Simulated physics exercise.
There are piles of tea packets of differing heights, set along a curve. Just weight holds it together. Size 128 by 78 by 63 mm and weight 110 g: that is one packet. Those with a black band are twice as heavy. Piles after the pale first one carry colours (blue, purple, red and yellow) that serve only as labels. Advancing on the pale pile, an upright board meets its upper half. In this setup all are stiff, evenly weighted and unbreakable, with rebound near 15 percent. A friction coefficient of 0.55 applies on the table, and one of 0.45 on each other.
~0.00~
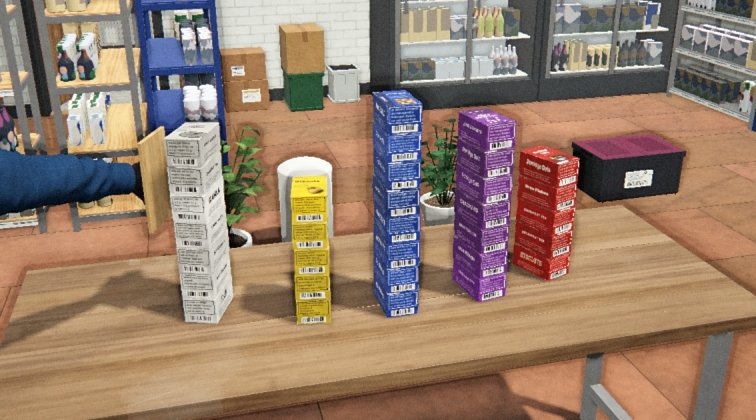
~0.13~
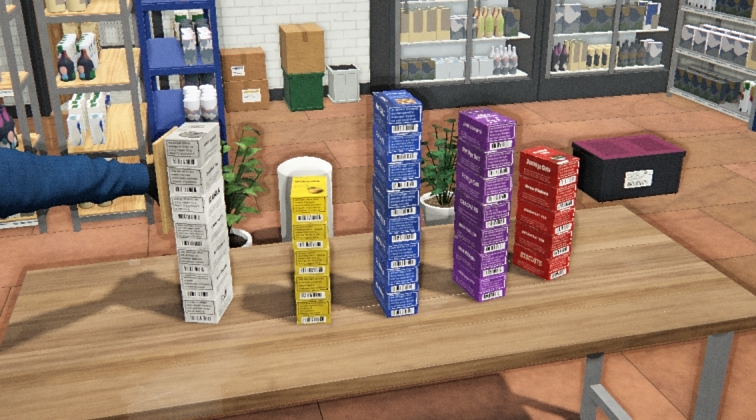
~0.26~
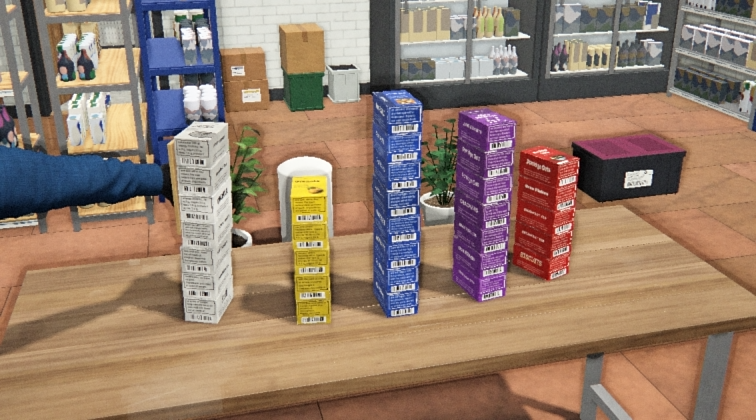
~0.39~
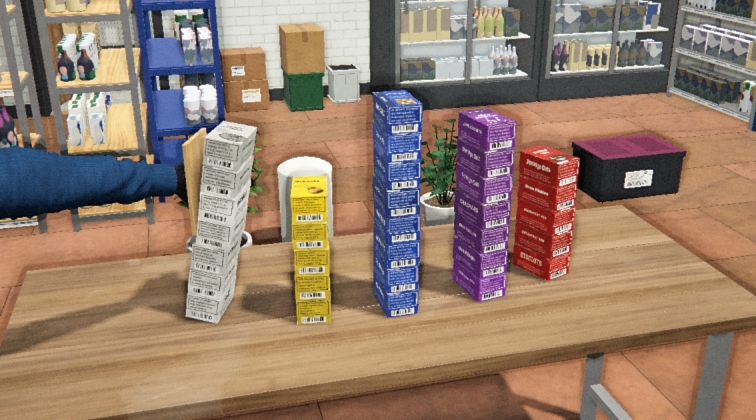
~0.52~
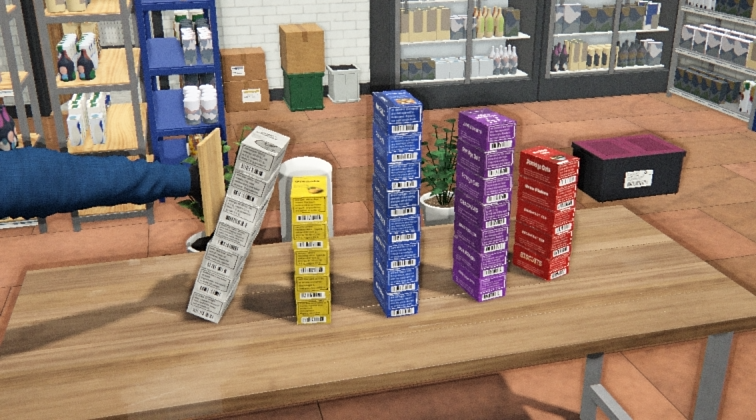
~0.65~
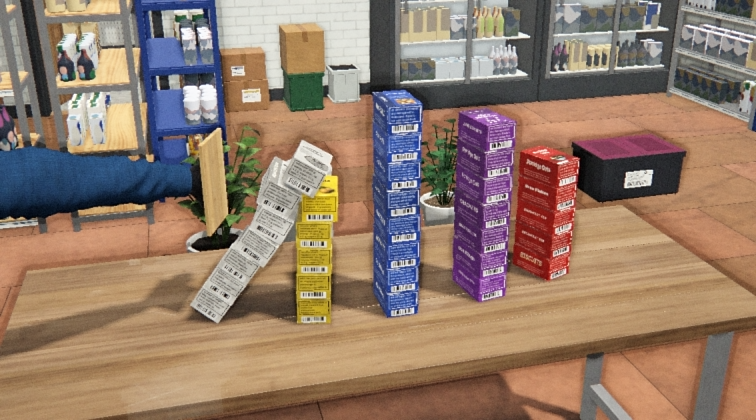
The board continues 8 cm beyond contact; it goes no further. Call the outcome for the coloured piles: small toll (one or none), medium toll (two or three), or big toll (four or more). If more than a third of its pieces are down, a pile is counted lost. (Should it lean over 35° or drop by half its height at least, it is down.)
A big toll.
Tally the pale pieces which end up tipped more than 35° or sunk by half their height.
That makes 7 in all.
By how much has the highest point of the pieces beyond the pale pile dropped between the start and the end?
I make it close to 30 cm.
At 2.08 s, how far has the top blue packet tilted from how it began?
Roughly 90°.
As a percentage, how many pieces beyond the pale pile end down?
It works out at roughly 95 per cent.
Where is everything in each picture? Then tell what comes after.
In the first frame (pixels give the middle of a visible side), board (144, 177) 50 mm short; top yellow packet (309, 210); top purple packet (471, 131); none of the others has stirred.
Board (158, 178) 18 mm short; top purple packet (471, 131), in the second frame.
Board (173, 178) 15 mm in; top blue packet (405, 120), in the third frame.
Board (188, 179) 47 mm in, top of the pale pile leaning 11°; top blue packet (405, 120); none of the others has stirred, in the fourth frame.
Board (202, 179) 8 cm in, top of the pale pile leaning 21°; top purple packet (471, 131); none of the others has stirred, in the fifth frame.
Board (204, 179) 8 cm in, stopped, top of the pale pile leaning 30°; top yellow packet (320, 209) 23 mm from its place; top blue packet (405, 120); movement in 3 of them, in the sixth frame.
After 1.04 s, 7 of the pale pile down; none of the 25 other packets down, 13 disturbed; top yellow packet 19° from how it stood, 20 mm lower; top blue packet 9° from how it stood.
After 1.46 s, 7 of the pale pile down; 14 of the 25 other packets down; top yellow packet 54° from how it stood, 13 cm lower; top purple packet 28° from how it stood, 39 mm lower.
After 2.08 s, 7 of the pale pile down; 24 of the 25 other packets down; top purple packet on its side; top red packet on its side.
In the end (3.1 s), 7 of the pale pile down; 24 of the 25 other packets down; top purple packet upside down; top red packet on its side. Wrecked, blue, purple, red and yellow. From the last view, middles, top red packet near (628, 200).
